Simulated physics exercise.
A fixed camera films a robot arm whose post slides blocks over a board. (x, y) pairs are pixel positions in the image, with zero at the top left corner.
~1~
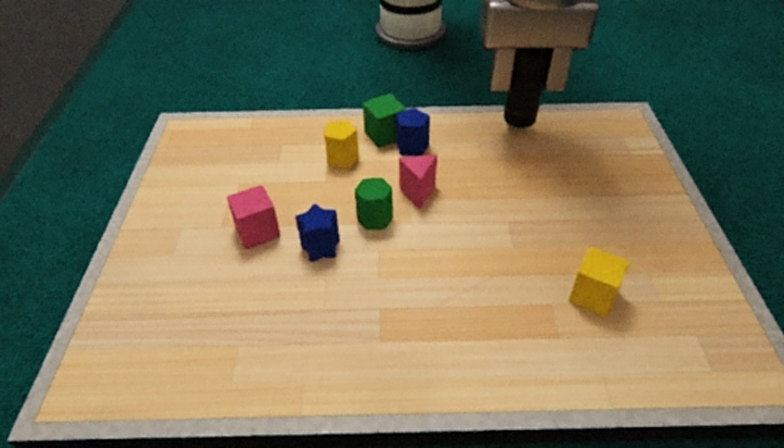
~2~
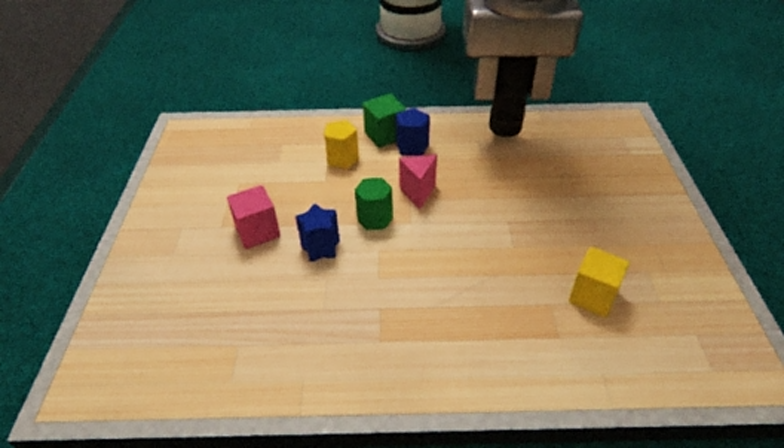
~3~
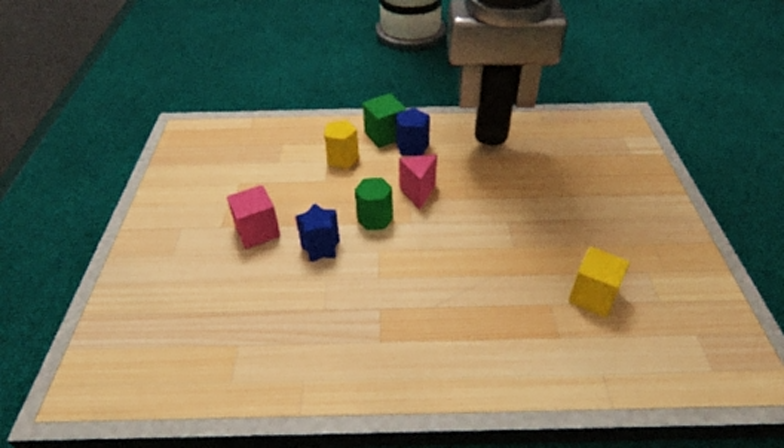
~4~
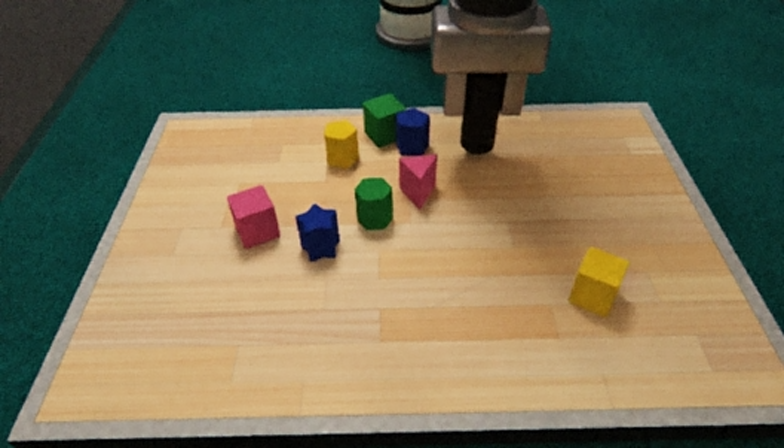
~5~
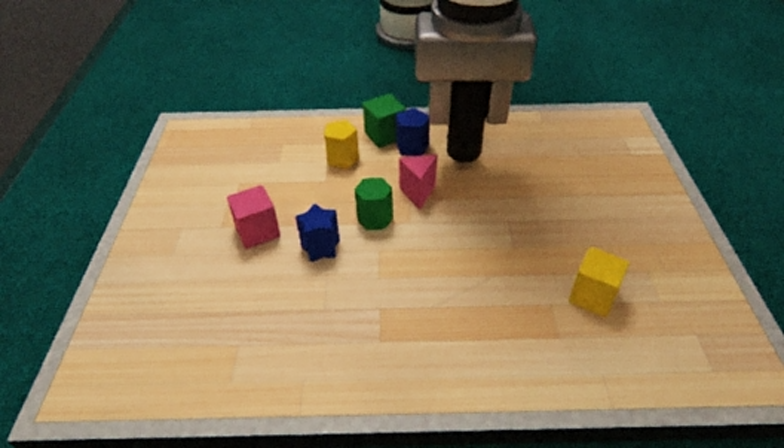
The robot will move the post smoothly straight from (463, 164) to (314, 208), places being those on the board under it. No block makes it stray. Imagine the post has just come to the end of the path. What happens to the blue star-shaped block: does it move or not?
When the path is over, the blue star-shaped block is still on its spot.
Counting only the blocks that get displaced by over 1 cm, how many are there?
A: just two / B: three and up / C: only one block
Answer: C.
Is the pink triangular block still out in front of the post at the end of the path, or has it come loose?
Final position: To the side or behind.
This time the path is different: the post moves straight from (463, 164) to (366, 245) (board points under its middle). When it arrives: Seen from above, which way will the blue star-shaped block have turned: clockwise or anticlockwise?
From above, it looks like the blue star-shaped block goes counterclockwise.
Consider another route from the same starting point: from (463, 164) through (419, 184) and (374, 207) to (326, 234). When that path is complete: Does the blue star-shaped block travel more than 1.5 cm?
Going by the path, yes.
What follows on the original path. One third of the way, post (415, 167); pink triangular block (415, 168).
Two thirds of the way, post (364, 182); pink triangular block (410, 171), turned 15° anticlockwise.
At the end, post (312, 197); blue star-shaped block still; pink triangular block (410, 171), turned 15° anticlockwise.
